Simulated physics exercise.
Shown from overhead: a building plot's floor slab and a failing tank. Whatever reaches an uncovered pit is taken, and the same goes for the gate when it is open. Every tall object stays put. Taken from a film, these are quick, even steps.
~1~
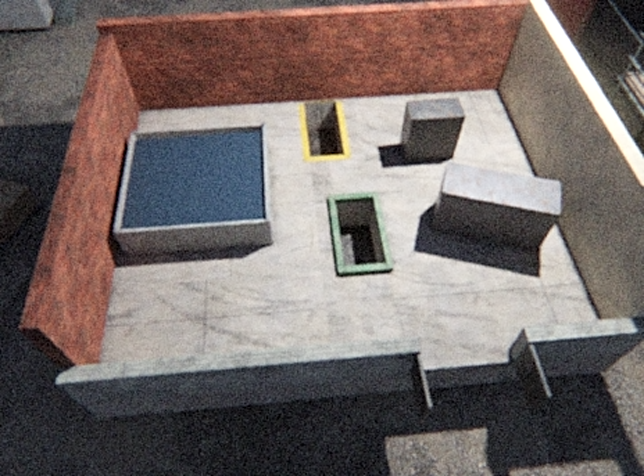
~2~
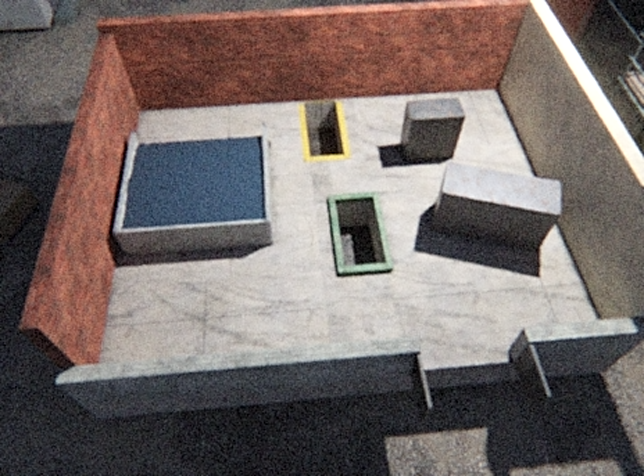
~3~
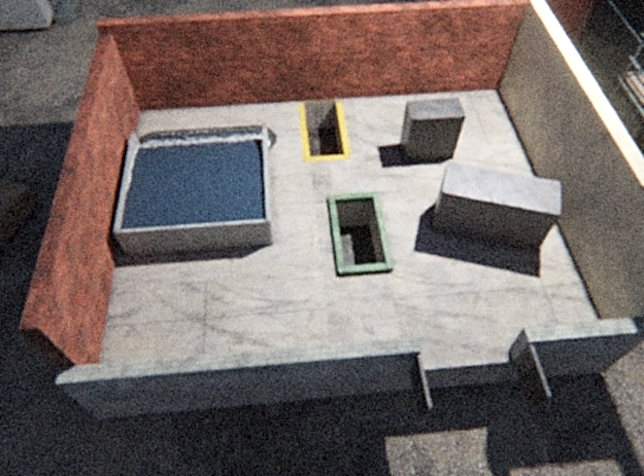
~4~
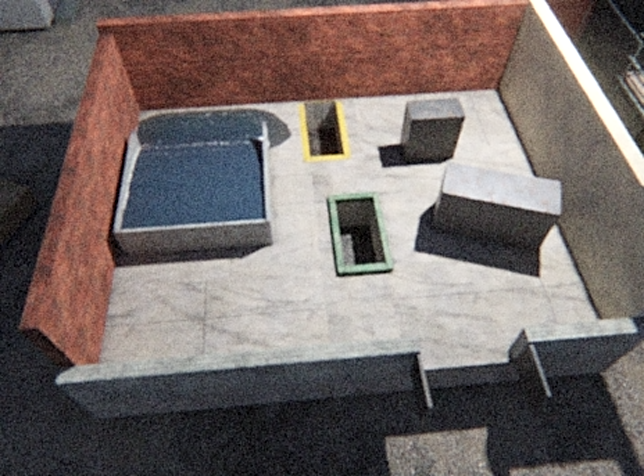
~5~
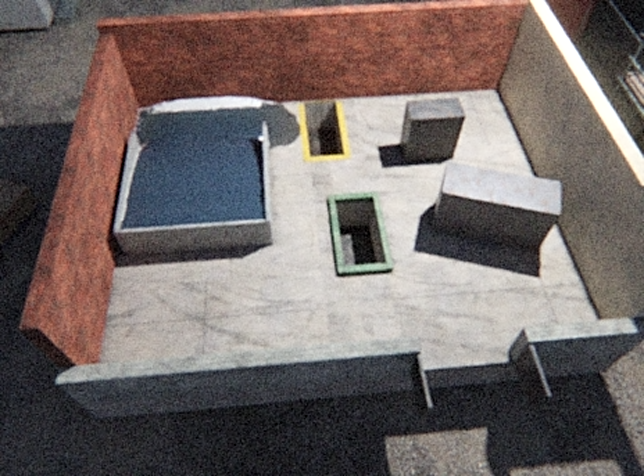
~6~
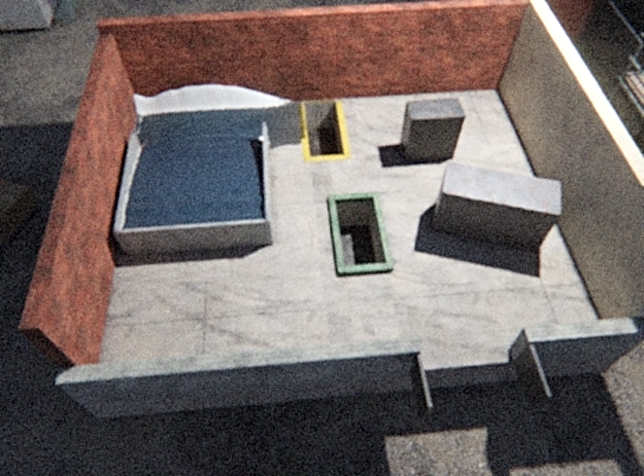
A pale floor slab, walled in rough red at the left and back and grey-brown at the right, is seen from high above its low front wall. A grey tank of blue water stands at left, with yellow-rimmed and green-rimmed openings near the middle and two grey blocks at right. Water pours from the tank's far side and spreads rightward to beside the yellow rim, while the camera stays still.
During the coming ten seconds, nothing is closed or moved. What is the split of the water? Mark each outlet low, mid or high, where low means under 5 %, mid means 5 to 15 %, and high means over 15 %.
Marks - gate: Low, green pit: Low, yellow pit: High.
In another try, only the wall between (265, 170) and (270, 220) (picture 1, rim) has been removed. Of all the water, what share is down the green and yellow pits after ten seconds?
The green pit takes 35 per cent and the yellow pit 6 per cent.
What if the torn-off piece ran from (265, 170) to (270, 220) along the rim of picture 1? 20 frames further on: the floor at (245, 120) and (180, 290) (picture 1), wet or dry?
In order: Spared and spared.
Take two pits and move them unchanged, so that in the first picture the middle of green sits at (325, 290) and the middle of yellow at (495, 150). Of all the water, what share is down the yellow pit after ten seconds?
Share for the yellow pit: 25 percent.
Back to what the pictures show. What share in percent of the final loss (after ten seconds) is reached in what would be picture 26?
Around 45 percent.
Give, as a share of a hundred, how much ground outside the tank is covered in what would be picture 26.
Estimate: Some 20 in a hundred.
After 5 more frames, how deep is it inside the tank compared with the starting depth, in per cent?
Near 60 in a hundred.
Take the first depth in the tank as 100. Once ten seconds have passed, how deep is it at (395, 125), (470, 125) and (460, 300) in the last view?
Respectively 0, 0 and 2 per cent.
A moment on, water covers 10 % of the floor; the gate 0 %, the green pit 0 %, the yellow pit 1 %.
Next, water covers 10 % of the floor; the gate 0 %, the green pit 0 %, the yellow pit 8 %.
Then, water covers 20 % of the floor; the gate 0 %, the green pit 0 %, the yellow pit 23 %.
Later, water covers 25 % of the floor; the gate 0 %, the green pit 0 %, the yellow pit 38 %.
In the end, water covers 35 % of the floor; the gate 0 %, the green pit 0 %, the yellow pit 53 %.
